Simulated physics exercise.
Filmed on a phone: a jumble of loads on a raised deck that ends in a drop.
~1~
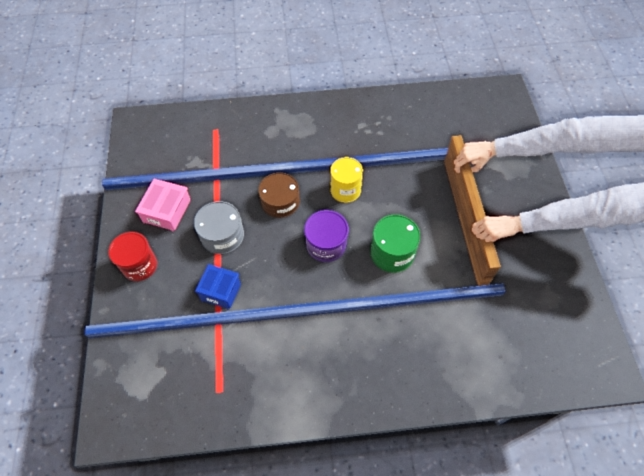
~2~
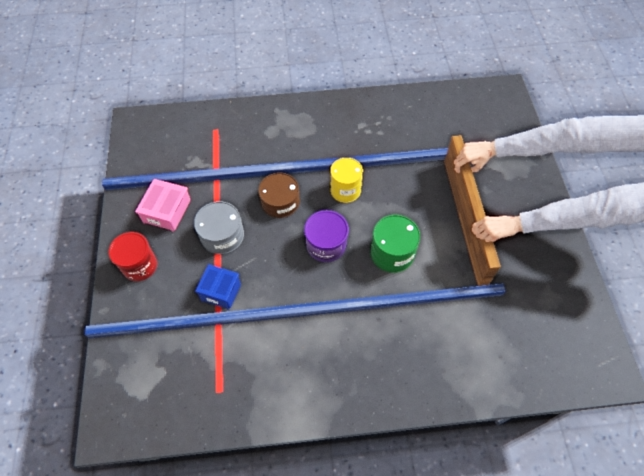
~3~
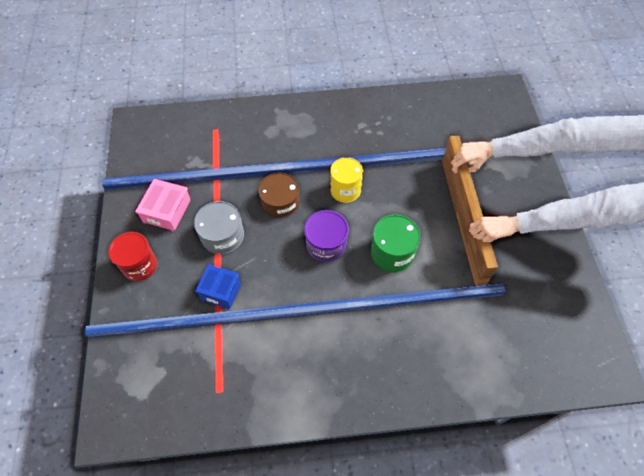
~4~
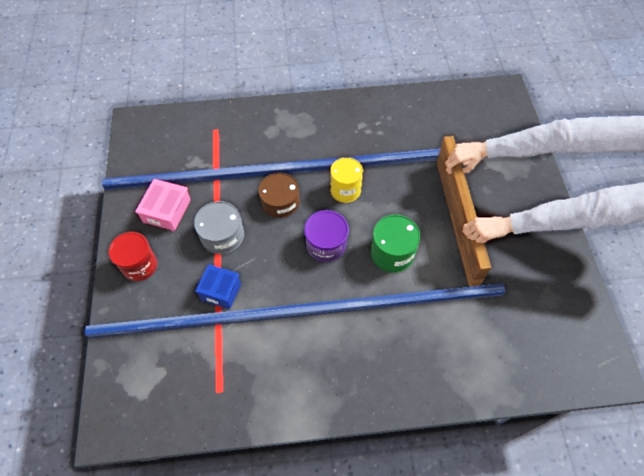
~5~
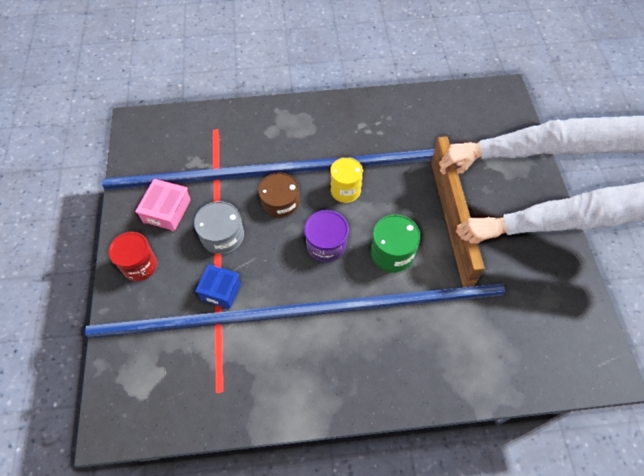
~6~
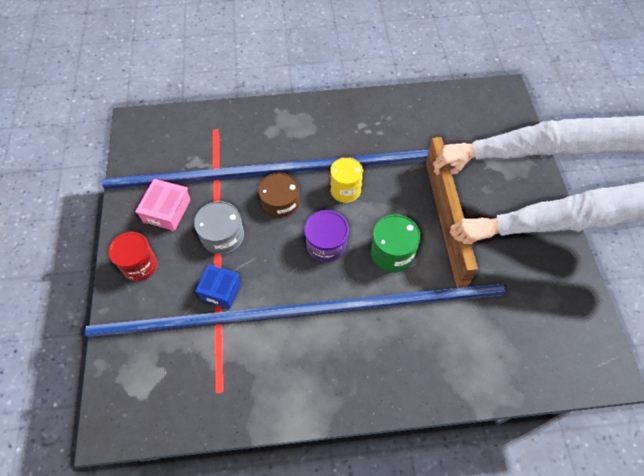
The clip opens on a dark tabletop where eight colourful containers sit between two blue rails, some near a red line, while two hands grip a wooden plank at the right. The hands slide the plank slightly left toward the green container, and the containers all stay still.
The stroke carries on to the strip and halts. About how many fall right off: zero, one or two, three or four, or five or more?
Outcome: The number that fall off is zero.
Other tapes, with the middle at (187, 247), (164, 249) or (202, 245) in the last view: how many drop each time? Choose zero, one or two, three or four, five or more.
One after another: One or two; either one or two; none at all.
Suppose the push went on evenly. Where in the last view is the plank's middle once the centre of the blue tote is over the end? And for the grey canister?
At (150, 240) for the blue tote; at (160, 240) for the grey canister.
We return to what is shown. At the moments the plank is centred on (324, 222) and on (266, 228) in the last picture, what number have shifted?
First 4, then 6.
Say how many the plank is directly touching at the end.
In contact: 3.
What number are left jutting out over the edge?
The number is 0.
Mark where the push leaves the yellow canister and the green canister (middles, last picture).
Near (199, 189) and (192, 273).
Early on, none off yet; red pail at rest near (134, 258); pink tote at rest near (164, 205); blue tote at rest near (219, 287).
Finally, the number that fall off is zero.
